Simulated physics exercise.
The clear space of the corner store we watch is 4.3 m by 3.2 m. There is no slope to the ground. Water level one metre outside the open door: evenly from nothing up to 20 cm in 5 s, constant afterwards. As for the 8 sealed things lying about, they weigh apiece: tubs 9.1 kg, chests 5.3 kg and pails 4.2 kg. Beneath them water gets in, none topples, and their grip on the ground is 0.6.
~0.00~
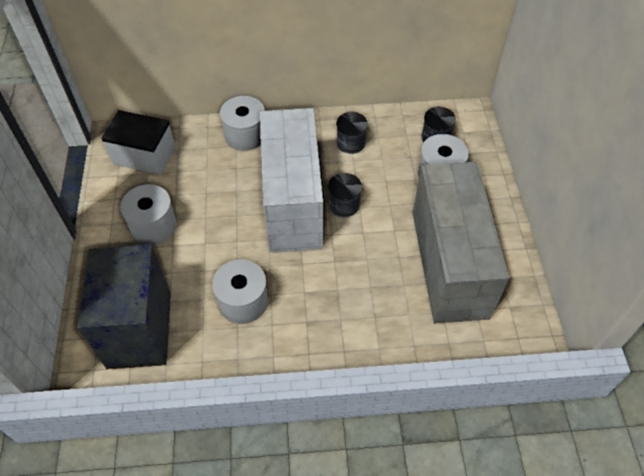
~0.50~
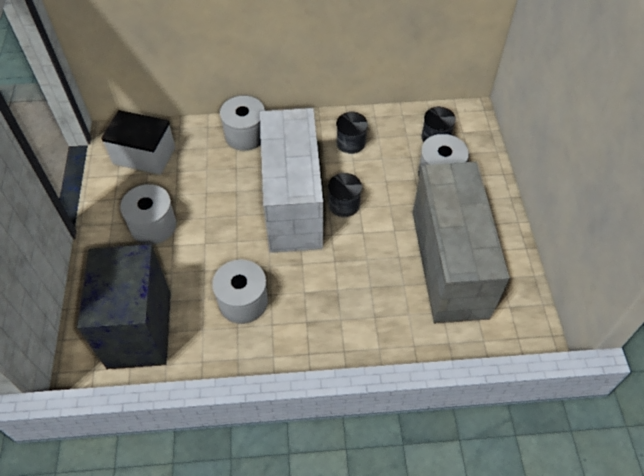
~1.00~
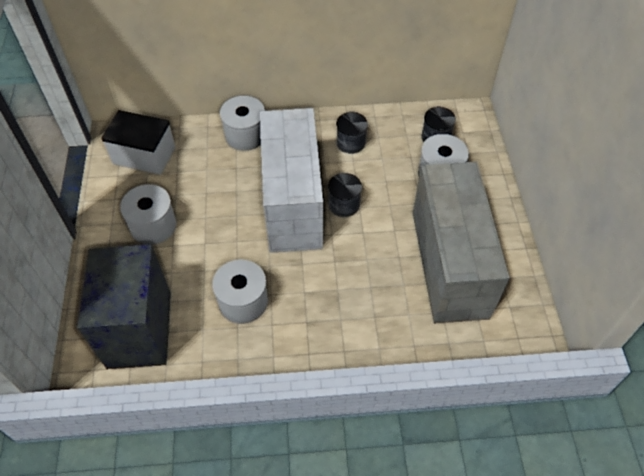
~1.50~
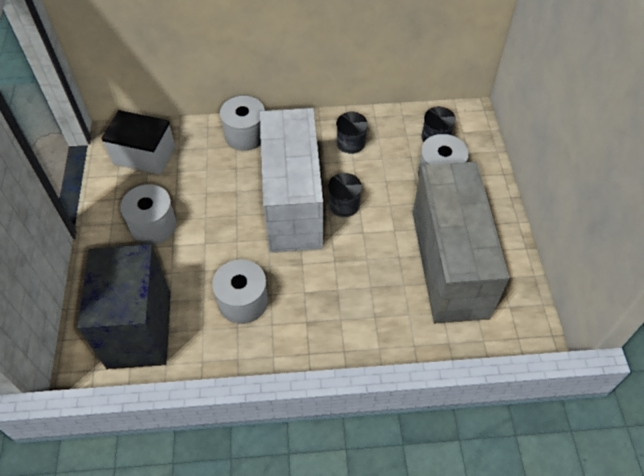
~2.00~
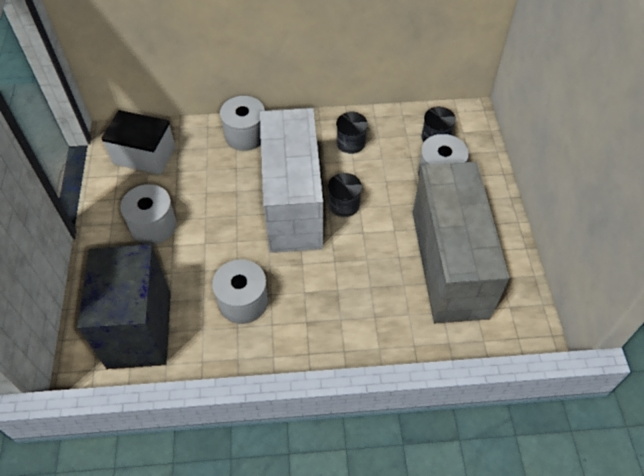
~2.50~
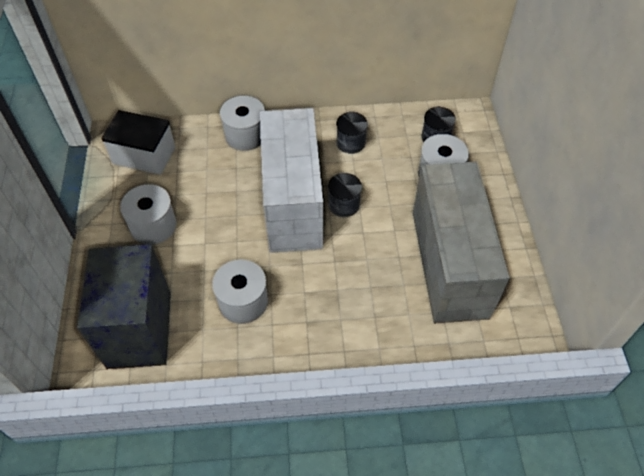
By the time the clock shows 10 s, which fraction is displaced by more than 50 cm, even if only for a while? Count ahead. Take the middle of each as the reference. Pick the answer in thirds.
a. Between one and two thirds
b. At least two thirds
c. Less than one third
At least two thirds.
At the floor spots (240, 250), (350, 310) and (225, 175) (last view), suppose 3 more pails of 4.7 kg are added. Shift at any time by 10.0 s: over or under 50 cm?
In order: Above the mark, below the mark, above the mark.
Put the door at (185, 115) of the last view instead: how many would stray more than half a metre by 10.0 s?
In that case 3 of them.
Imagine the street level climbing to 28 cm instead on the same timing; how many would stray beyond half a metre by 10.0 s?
The count would be 7.
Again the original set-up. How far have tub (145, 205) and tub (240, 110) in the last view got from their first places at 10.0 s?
In that order: 200 cm, 250 cm.
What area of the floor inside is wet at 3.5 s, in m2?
Wet: Near 1.5 m2.
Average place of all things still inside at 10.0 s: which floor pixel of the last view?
Close to (427, 222).
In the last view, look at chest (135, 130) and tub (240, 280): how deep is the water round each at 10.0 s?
7 and 8 cm.
After 3.5 s 0 of 8 are over 50 cm from their spots; 0 afloat.
After 4.5 s 0 of 8 are over 50 cm from their spots; 0 afloat.
After 7.0 s 4 of 8 are over 50 cm from their spots; 2 afloat.
After 10.0 s 6 of 8 are over 50 cm from their spots, and 6 have been at some point; 6 afloat.
